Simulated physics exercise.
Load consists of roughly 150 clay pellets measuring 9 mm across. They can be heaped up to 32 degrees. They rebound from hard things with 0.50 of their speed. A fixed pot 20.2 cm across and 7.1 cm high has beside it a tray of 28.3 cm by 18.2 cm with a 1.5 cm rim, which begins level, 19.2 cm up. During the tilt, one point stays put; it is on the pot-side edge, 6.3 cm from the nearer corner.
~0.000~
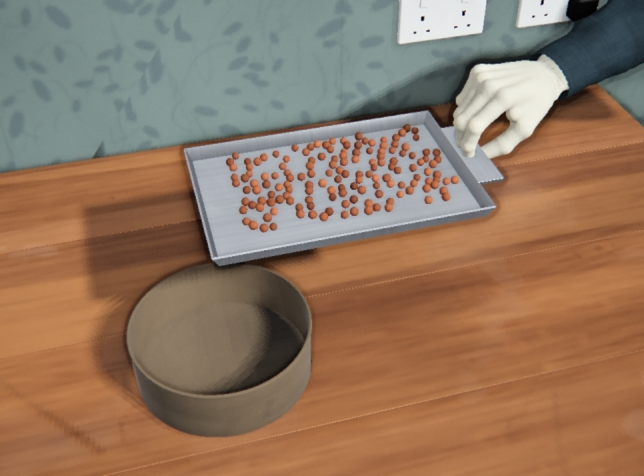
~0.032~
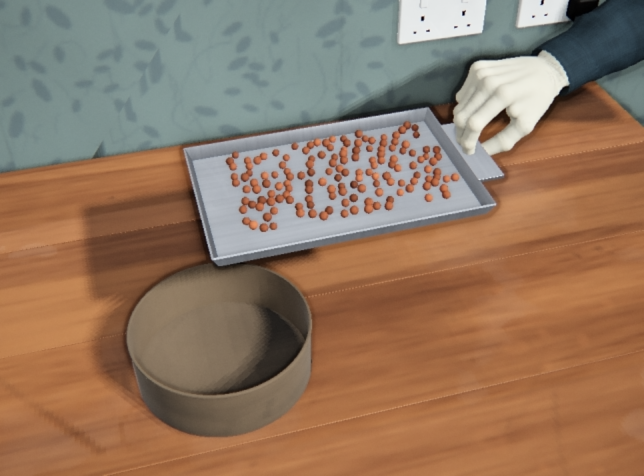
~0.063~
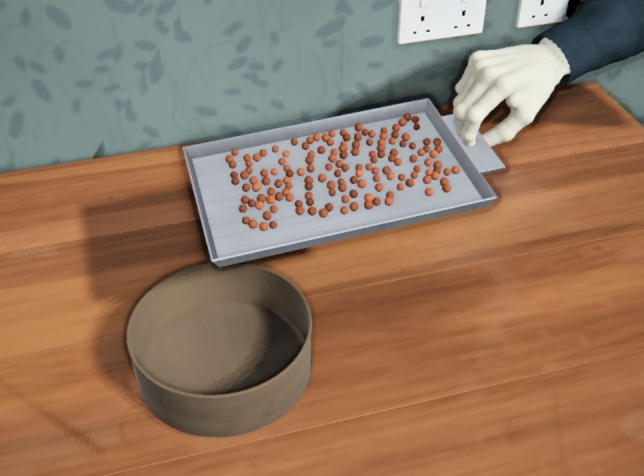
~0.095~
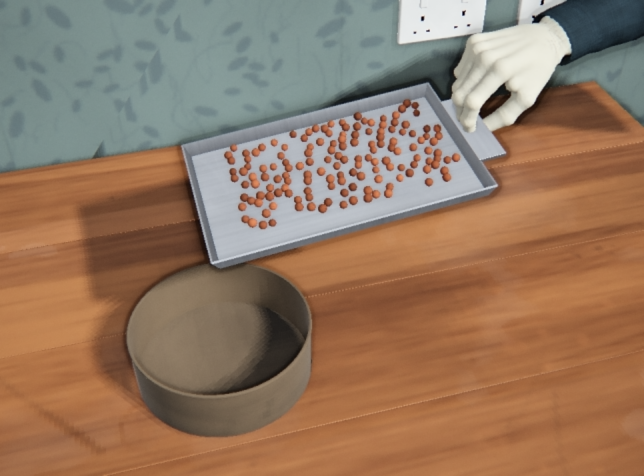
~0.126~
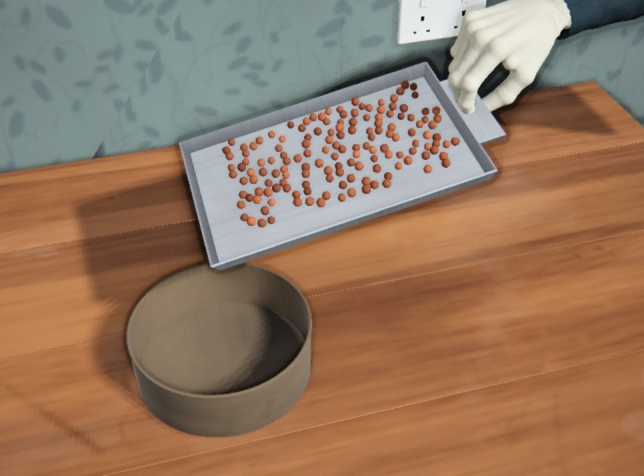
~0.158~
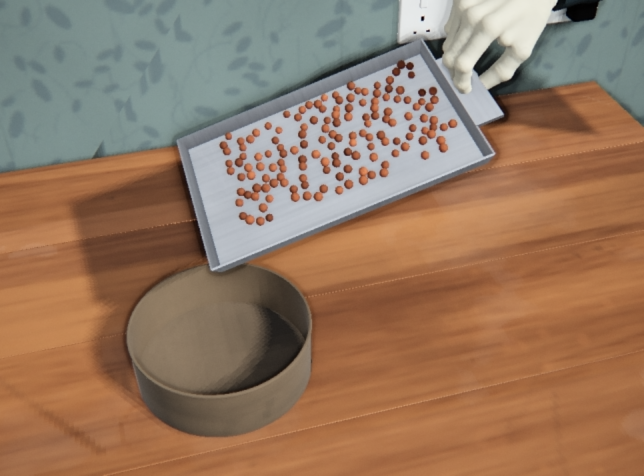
A pale grey rectangular tray scattered with small orange-brown pellets starts level, then tilts gradually and more quickly as a white hand in a dark blue sleeve raises its right end. The pellets stay spread across the tray, above a round brown-grey pot at lower left. The fixed view looks down on a wooden worktop against a leaf-patterned teal wall with white sockets at upper right.
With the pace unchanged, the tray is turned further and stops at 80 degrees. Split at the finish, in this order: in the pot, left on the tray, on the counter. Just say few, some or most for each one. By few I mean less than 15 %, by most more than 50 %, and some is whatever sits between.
I would say pot most, left on the tray few, counter some.
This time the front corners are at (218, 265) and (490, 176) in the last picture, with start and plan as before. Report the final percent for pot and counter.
Pot 80 % / counter 20 %.
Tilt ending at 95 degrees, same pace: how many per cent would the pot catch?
That comes out at some 75 per cent.
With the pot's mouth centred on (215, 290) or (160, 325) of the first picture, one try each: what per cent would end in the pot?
25 % and 75 %.
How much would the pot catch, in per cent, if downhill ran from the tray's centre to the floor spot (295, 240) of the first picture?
Roughly 65 per cent.
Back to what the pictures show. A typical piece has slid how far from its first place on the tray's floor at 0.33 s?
Around 2 centimetres.
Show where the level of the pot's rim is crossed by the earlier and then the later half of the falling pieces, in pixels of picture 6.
Roughly (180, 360) to start, and after that (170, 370).
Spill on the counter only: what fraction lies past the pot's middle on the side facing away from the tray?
Some 90 per cent of the spill lies beyond the centre.
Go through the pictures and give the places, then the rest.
Tray tilt 0 degrees, front corners at (218, 254) and (488, 204); middle of the pieces at (345, 174); pot at (220, 324), in the first picture.
Tray tilt 1 degrees, front corners at (218, 254) and (488, 202); middle of the pieces at (345, 173), in the second picture.
Tray tilt 3 degrees, front corners at (218, 255) and (489, 195), lowest corner left front; middle of the pieces at (345, 168), in the third picture.
Tray tilt 7 degrees, front corners at (217, 257) and (489, 183), lowest corner left front; middle of the pieces at (344, 160), in the fourth picture.
Tray tilt 13 degrees, front corners at (216, 260) and (488, 168), lowest corner left front; middle of the pieces at (342, 149), in the fifth picture.
Tray tilt 19 degrees, front corners at (216, 263) and (486, 152), lowest corner left front; middle of the pieces at (339, 138); pot at (220, 324). The tray's pace is about 195 degrees a second, in the sixth picture.
After 0.33 s, tilt 53 degrees; the tray holds 100 %, the pot 0 %.
Then, at 0.44 s, tilt 73 degrees; the tray holds 100 %, the pot 0 %.
After 0.68 s, tilt 80 degrees; the tray holds 5 %, the pot 65 %.
At rest (1.5 s), pot 75 %, tray 0 %, counter 25 %.
